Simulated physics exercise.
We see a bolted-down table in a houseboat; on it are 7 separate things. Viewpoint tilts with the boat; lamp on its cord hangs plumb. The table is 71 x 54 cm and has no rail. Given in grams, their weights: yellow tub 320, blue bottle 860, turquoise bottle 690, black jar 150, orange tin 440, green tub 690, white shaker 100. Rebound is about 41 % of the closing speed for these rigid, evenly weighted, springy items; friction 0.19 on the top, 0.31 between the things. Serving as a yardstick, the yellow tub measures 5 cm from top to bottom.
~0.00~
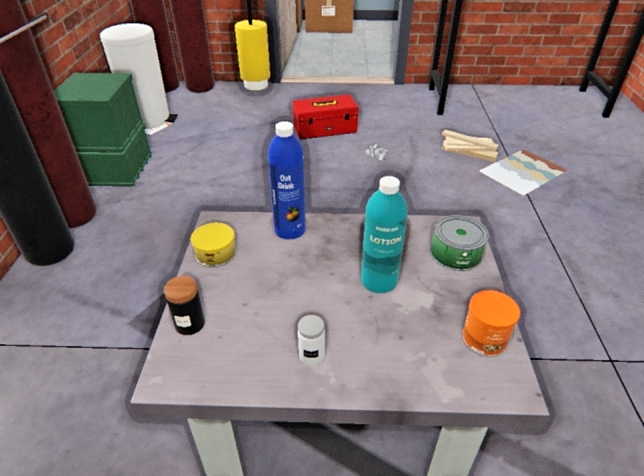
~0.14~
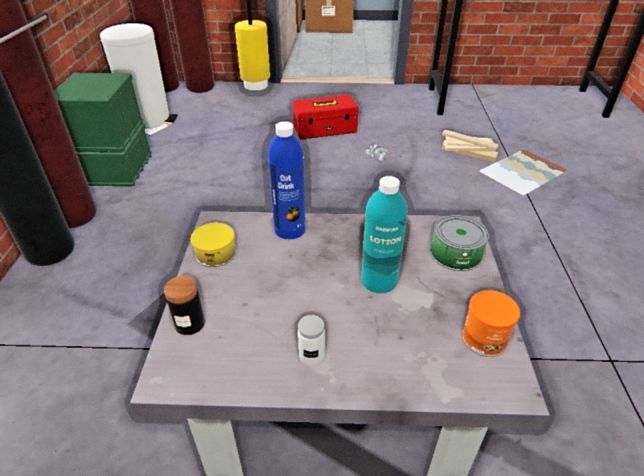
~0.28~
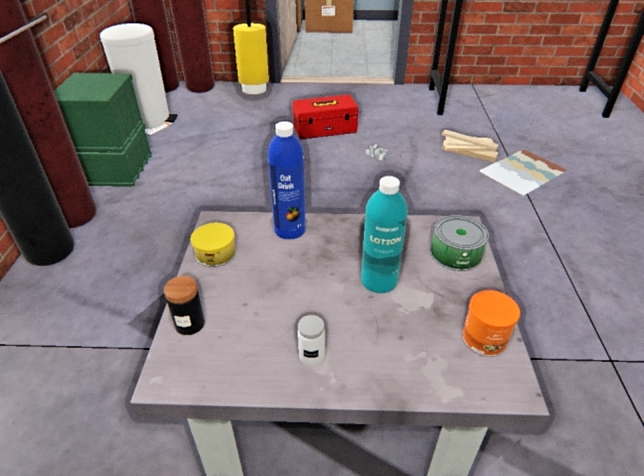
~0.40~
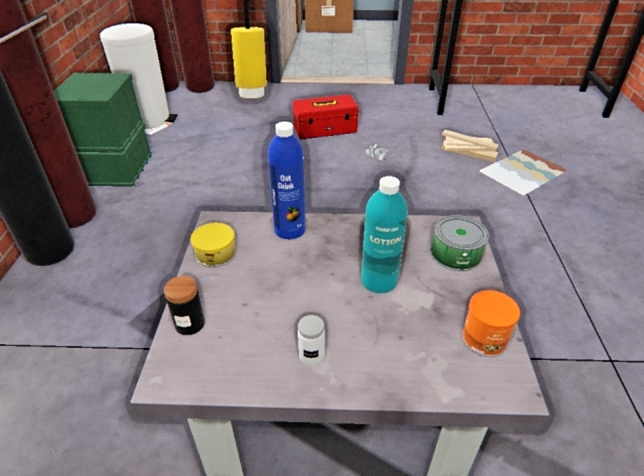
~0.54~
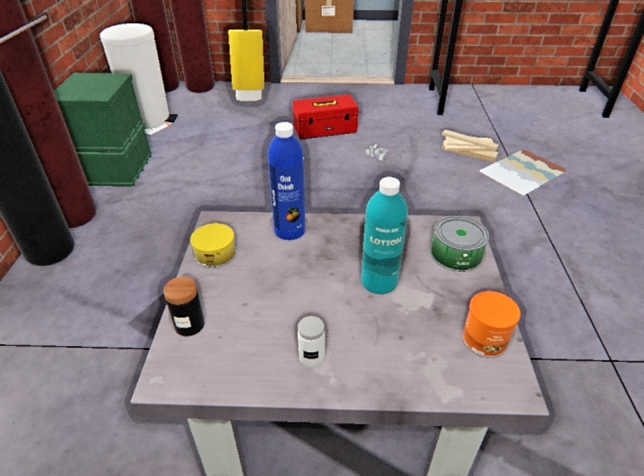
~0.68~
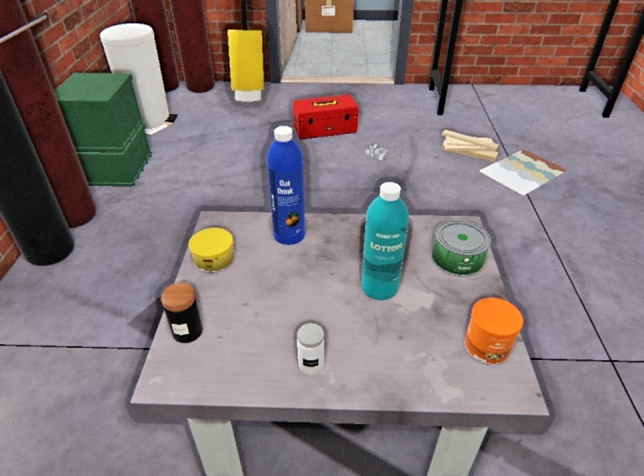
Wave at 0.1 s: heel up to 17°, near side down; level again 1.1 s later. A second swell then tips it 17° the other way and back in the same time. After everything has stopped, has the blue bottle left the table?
No.
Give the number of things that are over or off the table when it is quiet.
Altogether, 1.
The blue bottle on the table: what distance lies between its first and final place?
I'd put it at about 0 centimetres.
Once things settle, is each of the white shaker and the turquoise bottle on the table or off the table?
At the end the white shaker winds up past the limits and the turquoise bottle stays inside the limits.
After 1.08 s, boat heeled 2°, near side down; white shaker now off the table; blue bottle slid 13 cm near (282, 216); turquoise bottle slid 13 cm.
After 1.78 s, boat heeled 17°, far side down; blue bottle slid 12 cm near (283, 213); turquoise bottle slid 12 cm; orange tin slid 12 cm.
At rest (2.8 s), off the table, white shaker; the other 6 in place, give or take 5 cm. In the last view, blue bottle near (287, 182).
